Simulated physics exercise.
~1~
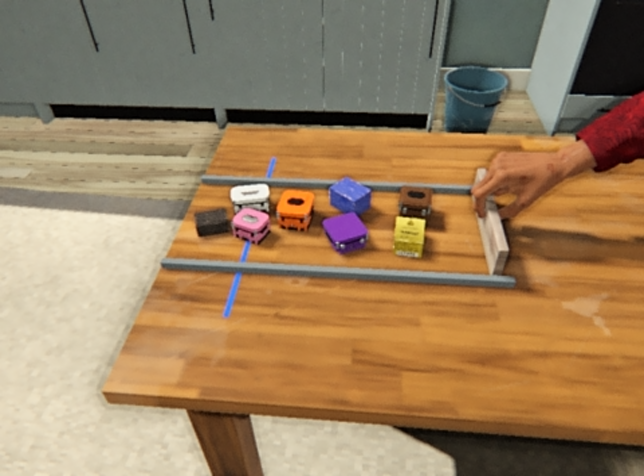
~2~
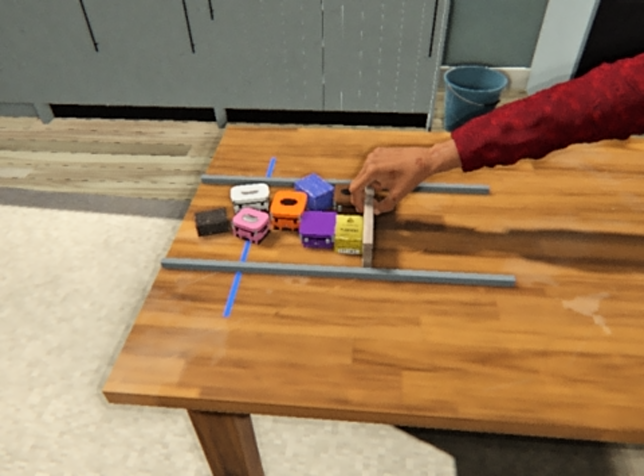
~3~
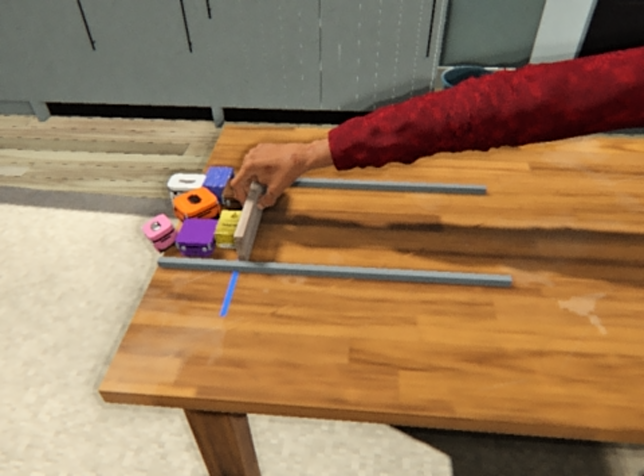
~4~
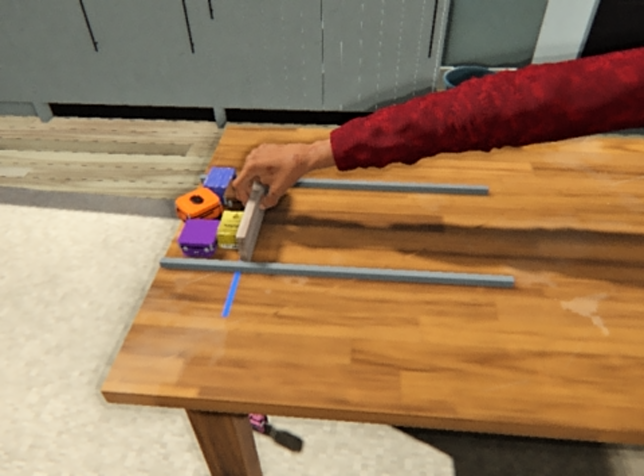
A hand in a red sleeve grips an upright board at the right end of two grey rails on a wooden table, seen from above in a room with grey cabinets and a blue bucket. Between the rails sit small cases and blocks in black, white, pink, orange, blue, purple, brown and yellow. The hand slides the board left, gathering the nearer pieces against the others. It pushes the cluster past the blue tape line to the table's left edge, and the board stops there. The pink, white and black pieces drop off, while the orange, purple, blue and yellow ones stay up by the board.
